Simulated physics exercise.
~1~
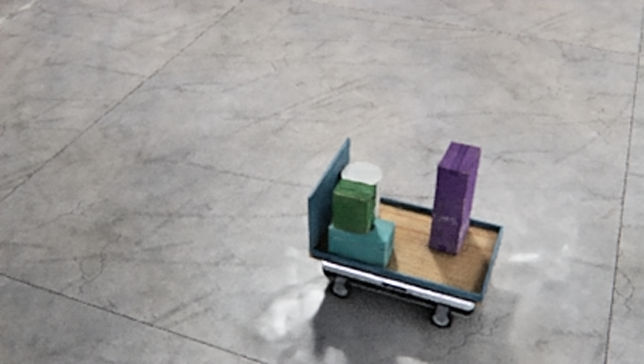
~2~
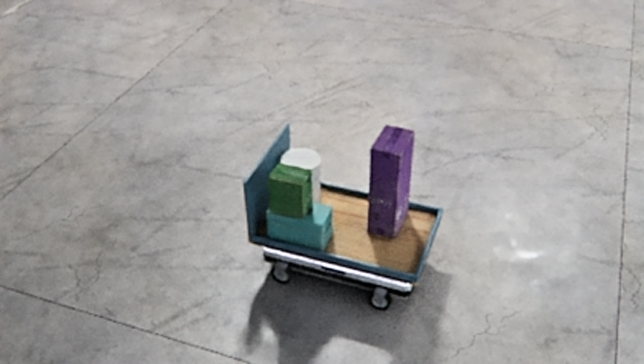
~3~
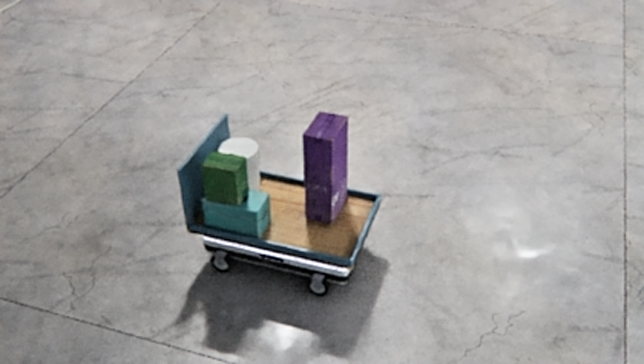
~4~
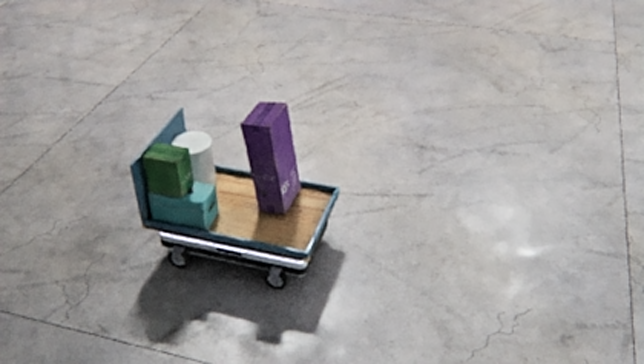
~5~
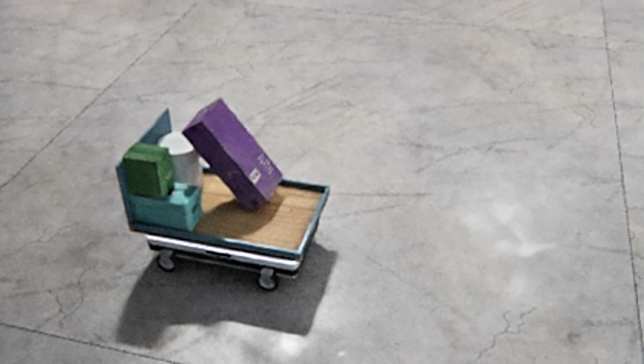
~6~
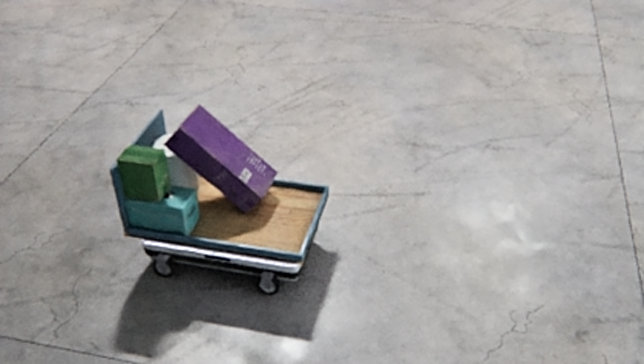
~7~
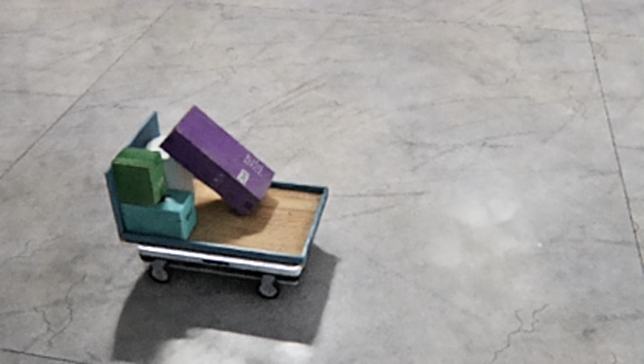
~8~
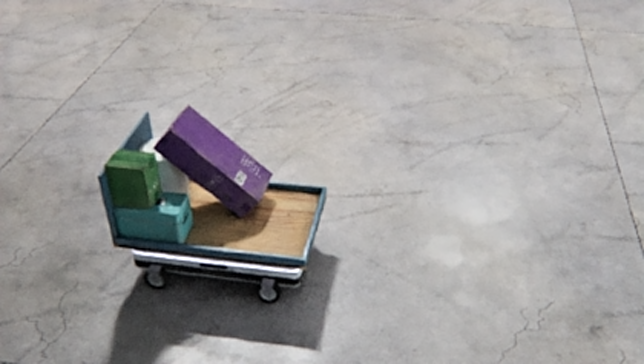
A tall purple box stands toward the right of a small flat cart with a wooden deck, rolling left across a grey, marble-like floor seen from above. At the cart's left end, beside an upright blue-green board, a green box sits above a turquoise toolbox, with a white pail just behind them. The cart travels left with everything upright, then slows, and the purple box begins to tip toward the board. It falls leftward and comes to rest leaning steeply over by the pail. The cart stops with all four items still aboard, the green box still upright.
